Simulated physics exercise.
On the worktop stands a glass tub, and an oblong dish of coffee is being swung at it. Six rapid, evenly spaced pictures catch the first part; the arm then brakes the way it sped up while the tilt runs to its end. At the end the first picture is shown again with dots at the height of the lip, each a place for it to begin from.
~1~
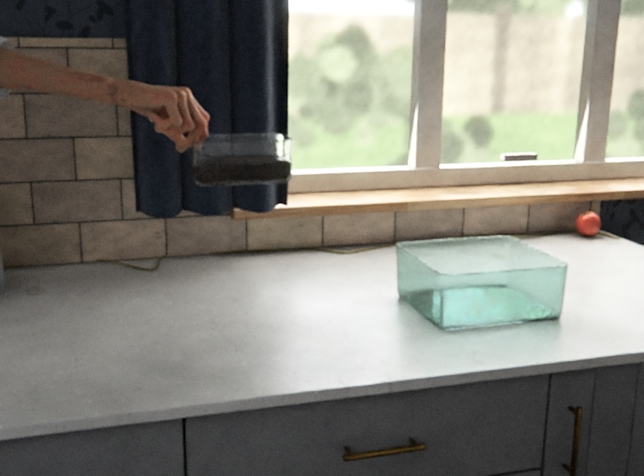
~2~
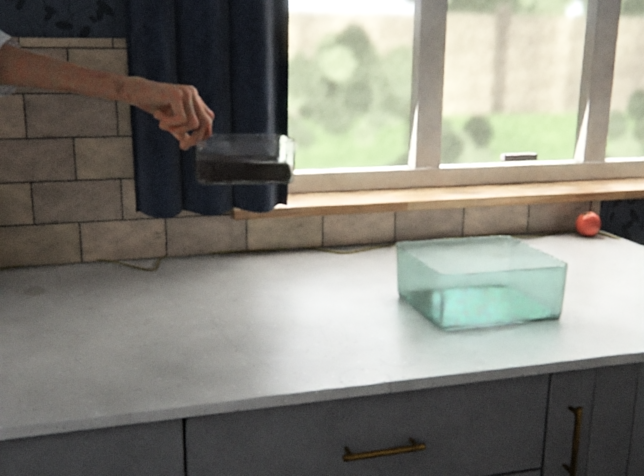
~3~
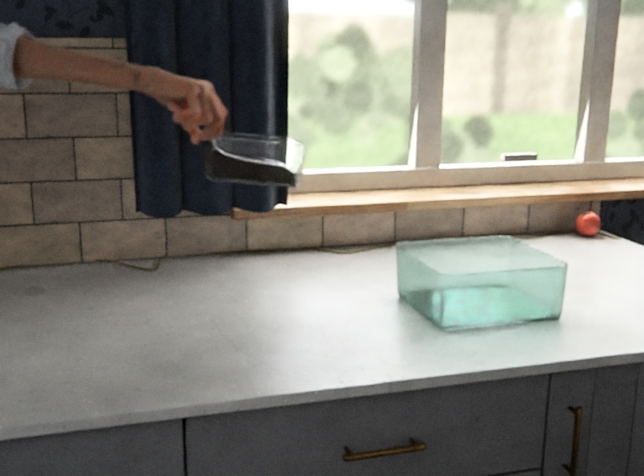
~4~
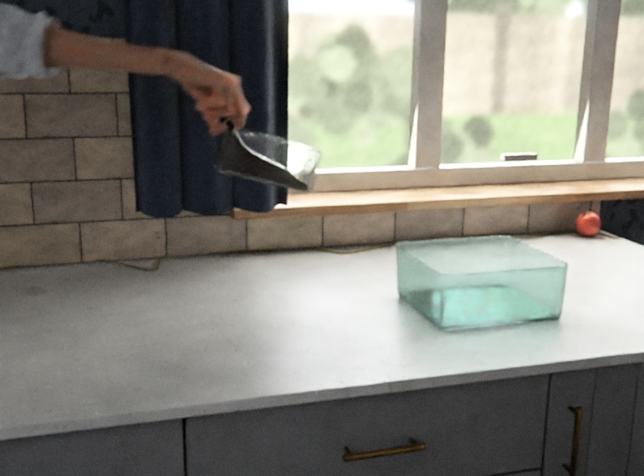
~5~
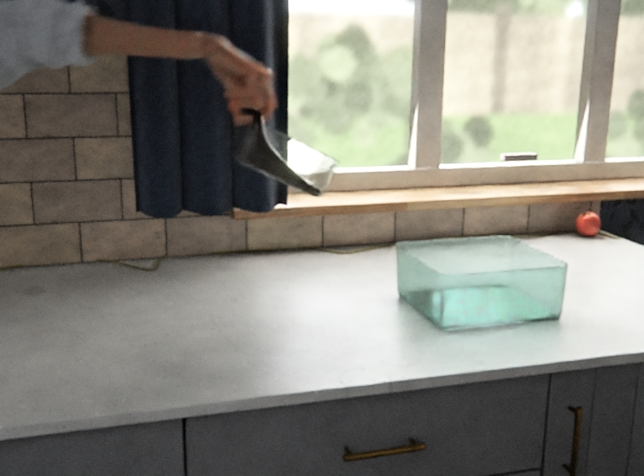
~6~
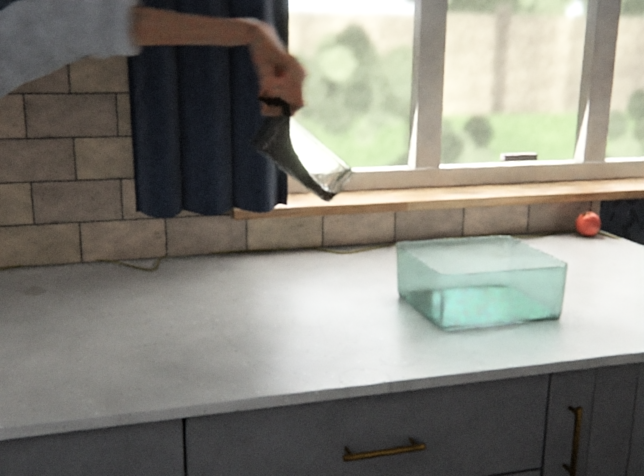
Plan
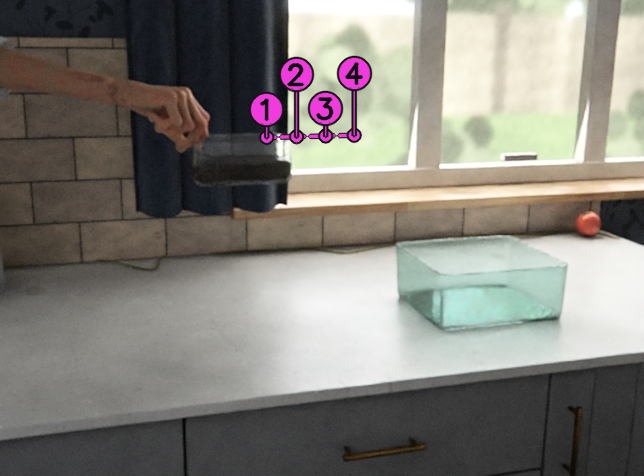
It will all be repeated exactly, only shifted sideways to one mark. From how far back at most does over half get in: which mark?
It is 1.
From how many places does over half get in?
All four.
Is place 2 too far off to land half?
No.
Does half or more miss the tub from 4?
No, not at all.
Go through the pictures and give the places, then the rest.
Upright, lip at (286, 136); tub from (437, 330) to (560, 317); nothing has left yet, in the first frame.
Upright, lip at (290, 138); nothing has left yet, in the second frame.
Tipped about 7°, lip at (300, 142); nothing has left yet, in the third frame.
Tipped about 15°, lip at (316, 149); coffee is over the rim, down to (231, 127), in the fourth frame.
Tipped about 26°, lip at (333, 158); coffee is over the rim, down to (258, 122), in the fifth frame.
Tipped about 39°, lip at (348, 168); coffee is over the rim, down to (285, 116), in the sixth frame.
In magenta, 1 at (266, 137); 2 at (296, 136); 3 at (325, 136); 4 at (354, 135).
With 1, about 65 % lands in the tub, 28 % falls short and 8 % goes beside or beyond.
With 2, about 74 % lands in the tub, 13 % falls short and 13 % goes beside or beyond.
With 3, about 70 % lands in the tub, 12 % falls short and 18 % goes beside or beyond.
With 4, about 71 % lands in the tub, 6 % falls short and 22 % goes beside or beyond.
